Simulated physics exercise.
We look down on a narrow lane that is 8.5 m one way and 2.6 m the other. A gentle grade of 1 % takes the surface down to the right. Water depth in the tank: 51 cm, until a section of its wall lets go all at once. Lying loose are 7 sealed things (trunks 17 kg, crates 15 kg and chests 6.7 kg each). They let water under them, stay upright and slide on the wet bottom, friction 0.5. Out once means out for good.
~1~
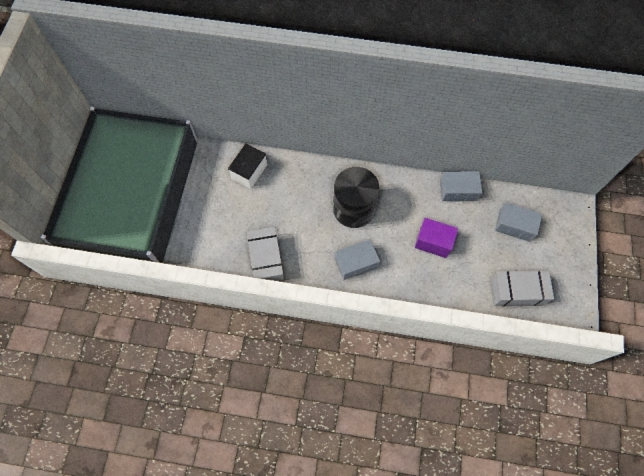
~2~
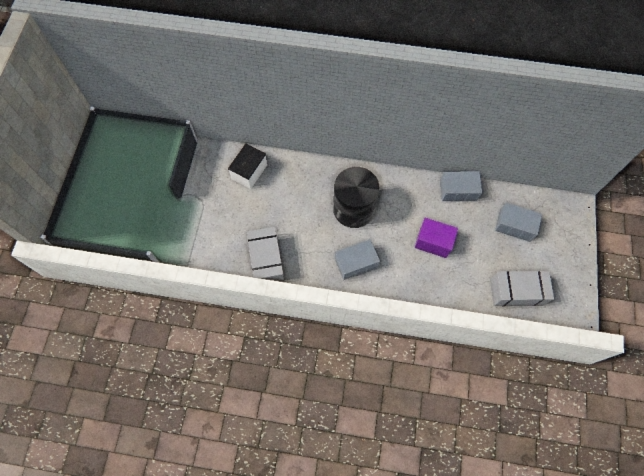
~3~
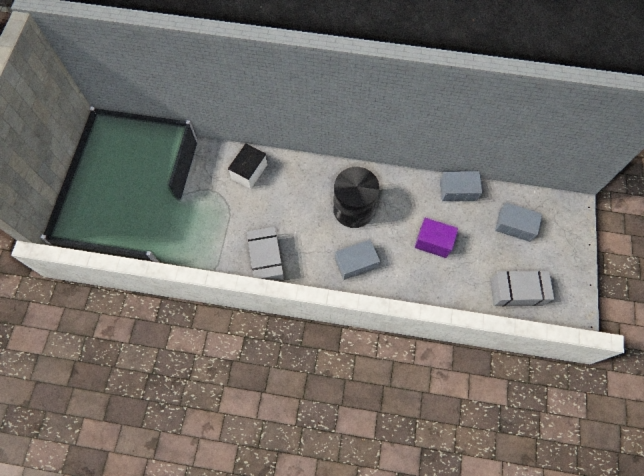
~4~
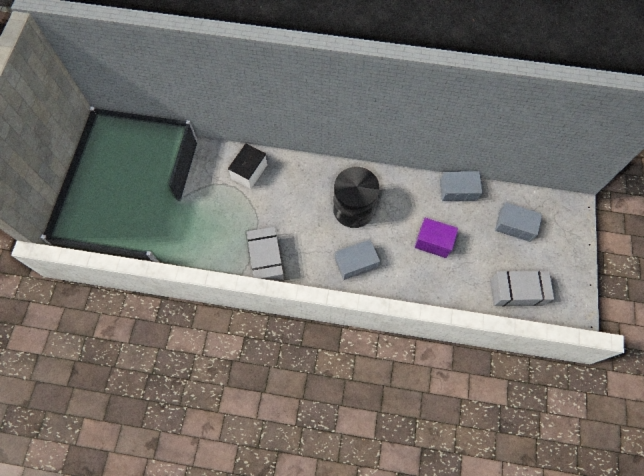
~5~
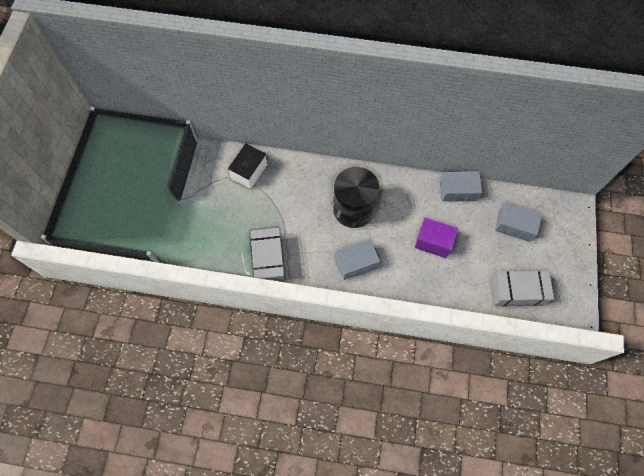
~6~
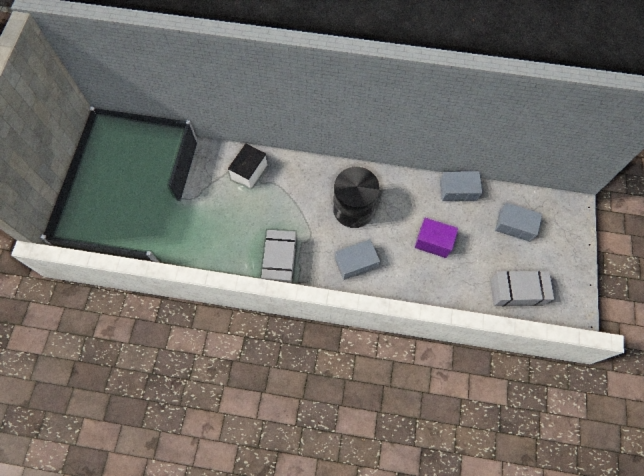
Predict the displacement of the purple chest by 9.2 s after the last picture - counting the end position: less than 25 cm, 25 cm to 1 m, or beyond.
It is displaced far.
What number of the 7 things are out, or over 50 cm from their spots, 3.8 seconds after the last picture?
I count 6 of them.
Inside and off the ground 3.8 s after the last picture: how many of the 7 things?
At that moment it comes to 0.
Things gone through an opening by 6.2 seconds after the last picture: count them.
I count 5 by that time.
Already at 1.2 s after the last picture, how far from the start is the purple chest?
20 cm or so by then.
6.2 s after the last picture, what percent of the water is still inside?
Remaining: Approx. 60 per cent.
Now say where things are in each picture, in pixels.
The purple chest at (438, 234) rests on the ground; water covers 3.6 m2; 0 of 7 have shifted, in the first frame.
The purple chest at (438, 234), on the bottom; water covers 4.1 m2; 0 of 7 have shifted, in the second frame.
The purple chest at (438, 234), on the bottom; water covers 4.8 m2; 0 of 7 have shifted, in the third frame.
The purple chest at (438, 234) rests on the ground; 5.6 m2 under water; 0 of 7 have shifted, in the fourth frame.
The purple chest at (438, 234) rests on the ground; water covers 6.2 m2; 0 of 7 have shifted, in the fifth frame.
The purple chest at (438, 234) rests on the ground; water covers 6.8 m2; 1 of 7 have shifted, in the sixth frame.
Then, 1.2 s after the last picture the purple chest is near (452, 234), 0.2 m from its start, aground; 0 of 7 are out; 1 afloat.
Then, 3.8 s after the last picture the purple chest has gone out; 5 of 7 are out; 0 afloat.
Then, 6.2 s after the last picture the purple chest has gone out; 5 of 7 are out; 1 afloat.
Then, 9.2 s after the last picture the purple chest has gone out; 5 of 7 are out; 1 afloat.
